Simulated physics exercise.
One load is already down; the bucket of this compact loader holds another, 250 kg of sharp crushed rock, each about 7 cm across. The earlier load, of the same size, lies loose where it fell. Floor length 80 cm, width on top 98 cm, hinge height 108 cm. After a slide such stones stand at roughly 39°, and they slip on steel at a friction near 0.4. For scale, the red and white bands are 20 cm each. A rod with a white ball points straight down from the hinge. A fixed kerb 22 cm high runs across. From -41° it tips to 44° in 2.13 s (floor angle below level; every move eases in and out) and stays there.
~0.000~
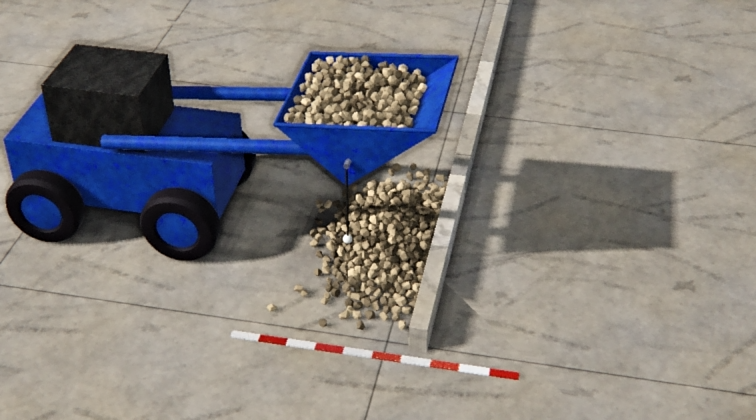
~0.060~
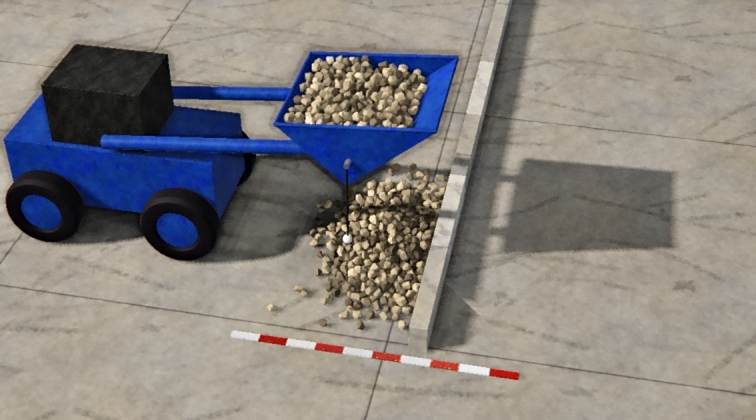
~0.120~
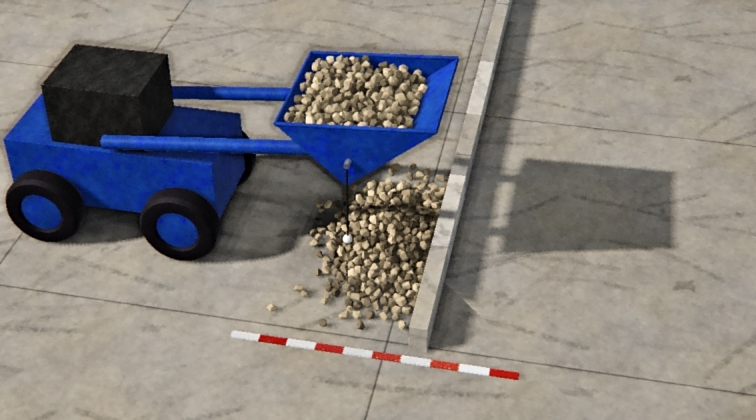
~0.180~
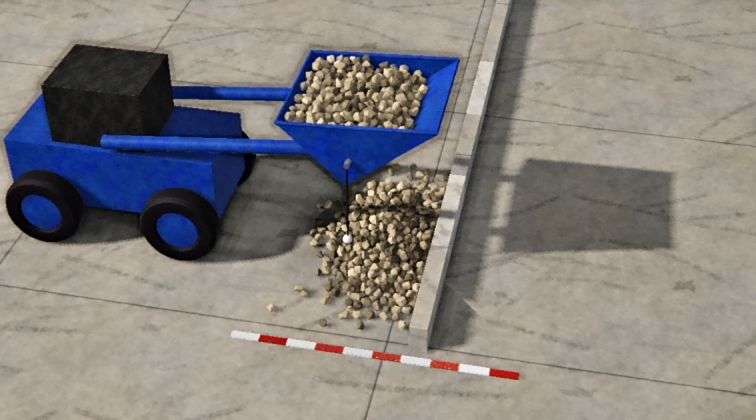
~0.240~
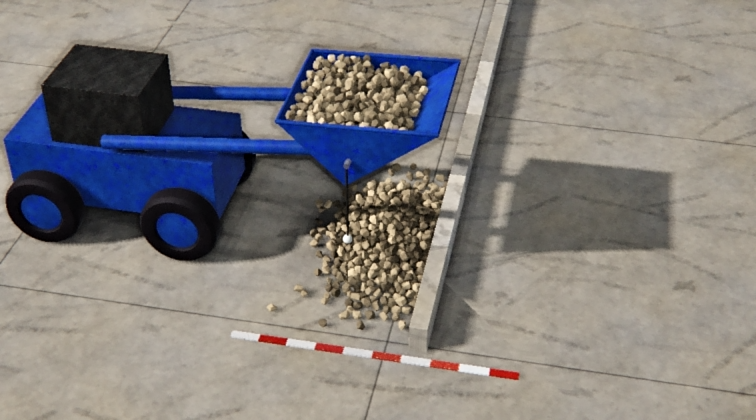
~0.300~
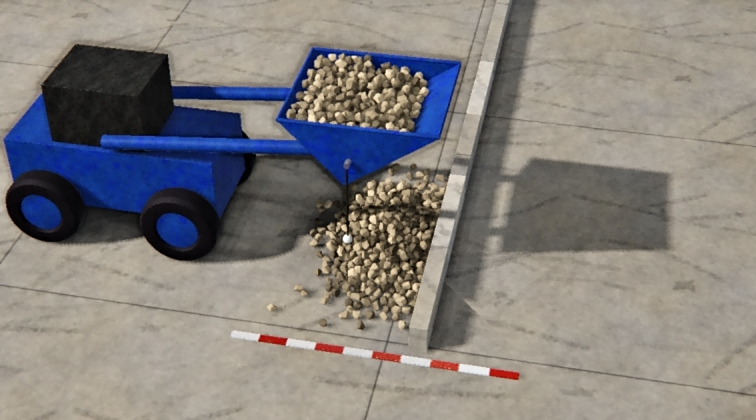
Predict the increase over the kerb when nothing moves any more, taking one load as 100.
Some 65 per cent is added.
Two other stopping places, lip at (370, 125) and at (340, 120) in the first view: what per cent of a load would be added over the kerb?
About 0 and 0 per cent.
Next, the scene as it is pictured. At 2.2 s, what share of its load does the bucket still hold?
It holds some 15 per cent.
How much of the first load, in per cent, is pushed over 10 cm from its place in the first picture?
About 0 per cent.
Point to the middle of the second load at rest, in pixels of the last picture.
Around (469, 245).
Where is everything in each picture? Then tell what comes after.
The first picture shows lip at (436, 131), floor tilted -41°, highest stones at (373, 80). The earlier load is highest near (395, 211), 27 cm above ground level, 100 % on this side of the kerb.
The second picture shows lip at (436, 132), floor tilted -41°, highest stones at (368, 79); the stones move at 0.0 m/s on average.
In the third picture, the bucket is at -40°, its lip at (437, 132); the top of the load is at (368, 79); the stones move at 0.0 m/s on average.
The fourth picture shows lip at (437, 134), floor tilted -39°, highest stones at (369, 79); the stones move at 0.1 m/s on average.
The fifth picture shows lip at (438, 136), floor tilted -38°, highest stones at (368, 79); the stones move at 0.1 m/s on average.
In the sixth picture, the bucket is at -36°, its lip at (439, 138); the top of the load is at (358, 77); the stones move at 0.1 m/s on average.
After 1.6 s the floor is at 31°; in per cent of one load, 96 in the bucket, 104 on this side of the kerb; the foremost stones are at (454, 200).
After 2.2 s the floor is at 44°; in per cent of one load, 14 in the bucket, 142 on this side of the kerb, 44 over the kerb; the foremost stones are at (541, 255).
After 2.6 s the floor is at 44°; in per cent of one load, 0 in the bucket, 138 on this side of the kerb, 62 over the kerb; the foremost stones are at (583, 281).
After 5.0 s the floor is at 44°; in per cent of one load, 0 in the bucket, 135 on this side of the kerb, 65 over the kerb; the foremost stones are at (595, 286). Net gain over the kerb, 65.
